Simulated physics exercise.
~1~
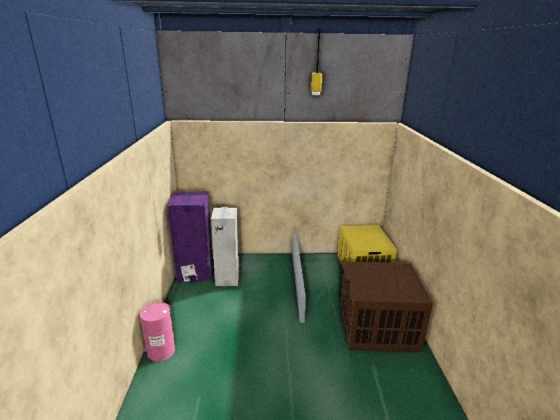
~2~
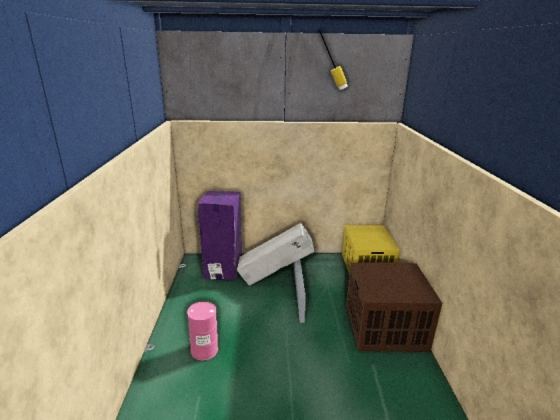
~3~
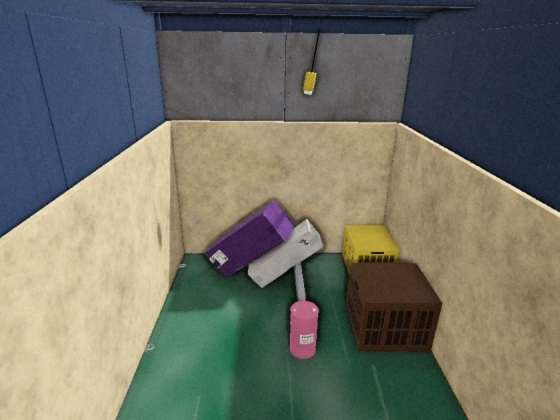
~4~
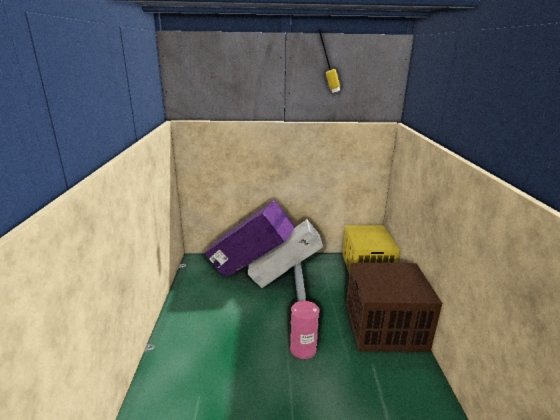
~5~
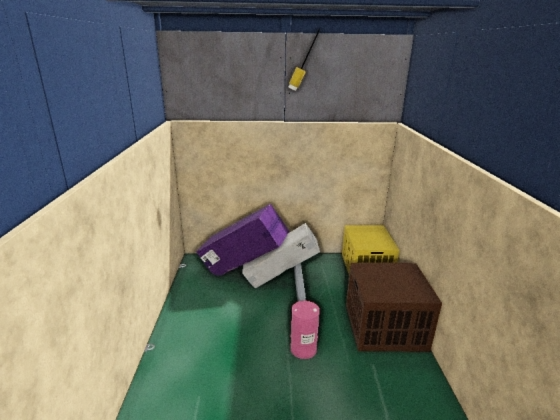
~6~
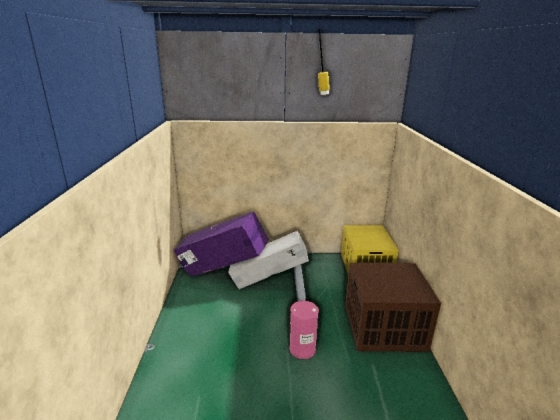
The load bay of a moving van, seen from the rear towards the bulkhead, has a green floor, pale walls and a hanging yellow lamp. A brown chest and a yellow chest sit at the right, a low board stands near the middle, and a purple box, a white box and a pink canister stand at the left. The lamp swings right as the canister and both boxes shift right, the white box tipping against the board. The canister slides on upright to the board's near end, and the purple box leans onto the white one. Later the lamp swings left, and both boxes slip back left, ending on their sides, while the chests stay at the right.
